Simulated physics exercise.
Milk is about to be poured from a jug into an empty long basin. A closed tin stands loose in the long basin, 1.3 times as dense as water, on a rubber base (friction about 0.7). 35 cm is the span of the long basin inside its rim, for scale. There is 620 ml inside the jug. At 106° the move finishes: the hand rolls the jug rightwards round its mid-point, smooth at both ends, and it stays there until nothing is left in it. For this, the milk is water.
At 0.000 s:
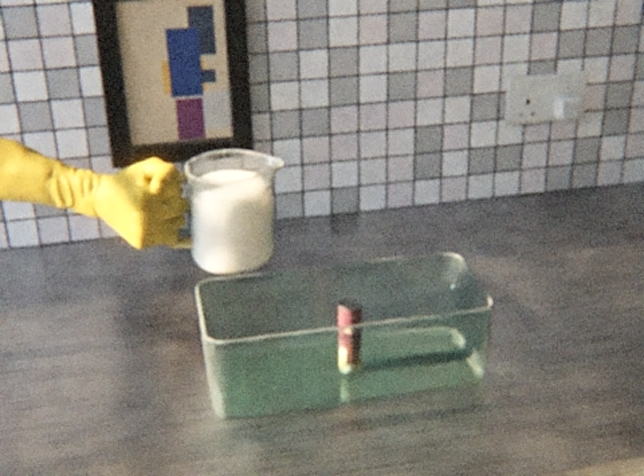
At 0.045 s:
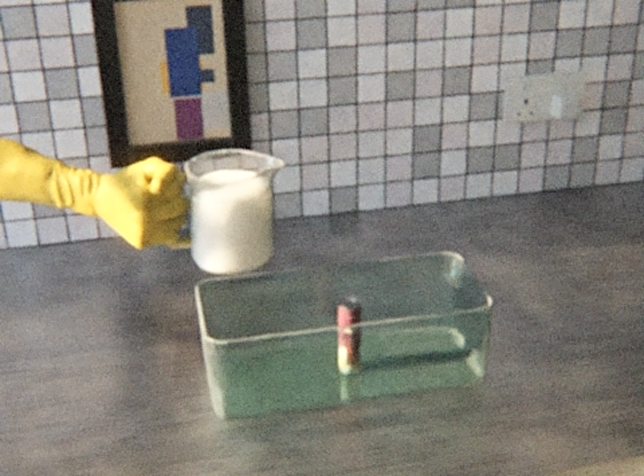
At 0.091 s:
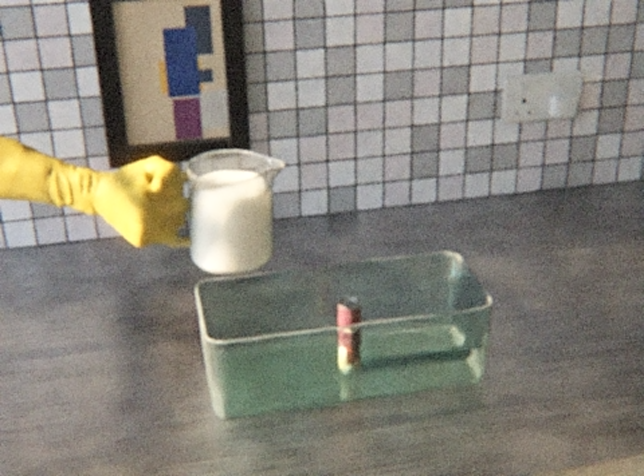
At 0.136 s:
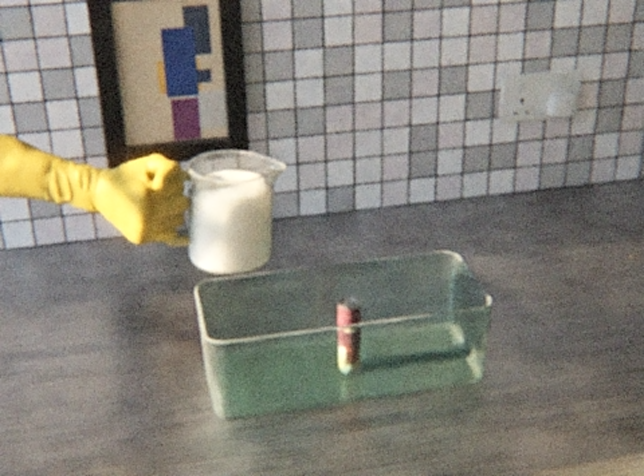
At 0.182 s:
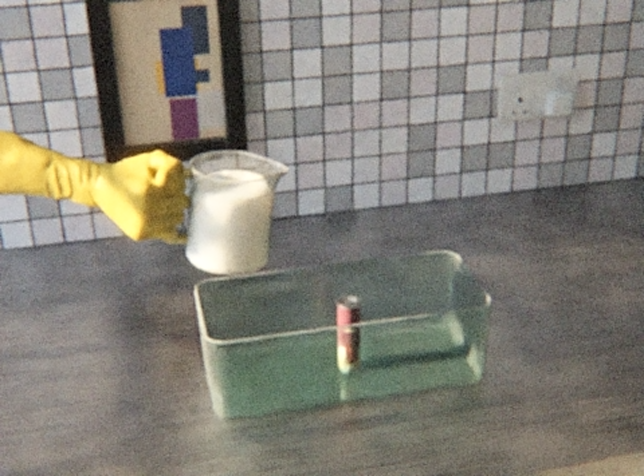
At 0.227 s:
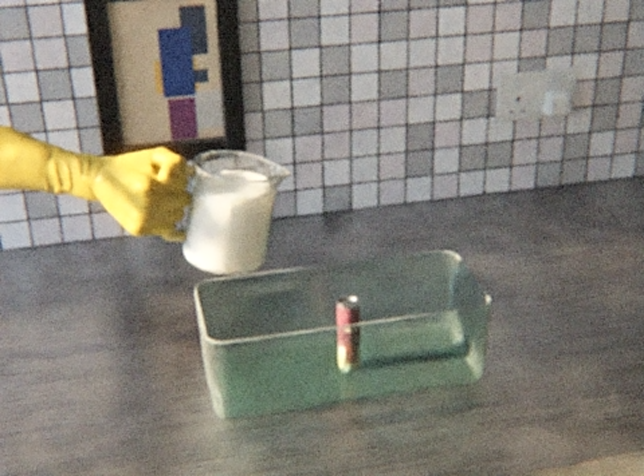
A hand in a yellow rubber glove holds a clear jug of white liquid at the left, seen from slightly above a grey worktop backed by pale and grey tiles. Below sits a long, clear greenish basin with a small red and dark tin standing inside, while a dark-framed abstract picture and a white socket are behind. The hand gradually tilts the jug slightly rightwards, and the view drifts very slightly.
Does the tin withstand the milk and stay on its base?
Here's my call: It tips.
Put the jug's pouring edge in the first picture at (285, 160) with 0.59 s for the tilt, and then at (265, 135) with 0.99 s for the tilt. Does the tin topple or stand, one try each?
Run one: It tumbles. Run two: It tumbles.
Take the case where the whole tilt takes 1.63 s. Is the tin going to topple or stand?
Tips over.
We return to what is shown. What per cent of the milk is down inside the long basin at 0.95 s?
The fraction sits near 48 in a hundred.
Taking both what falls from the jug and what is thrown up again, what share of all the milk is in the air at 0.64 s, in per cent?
Near 12 per cent at that moment.
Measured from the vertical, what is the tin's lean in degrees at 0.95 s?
Lean: Around 0° from upright.
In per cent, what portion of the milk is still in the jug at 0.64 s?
I'd estimate some 86 % remains.
After 0.64 s the tilt is 66° and 86 per cent is still to pour; the tin stands where it began.
After 0.95 s the tilt is 100° and 32 per cent is still to pour; the tin stands where it began.
After 1.27 s the tilt is 106° and 3 per cent is still to pour; the tin lies on its side.
After 1.62 s the tilt is 106° and 0 per cent is still to pour; the tin lies on its side.
In the end the tin lies on its side.
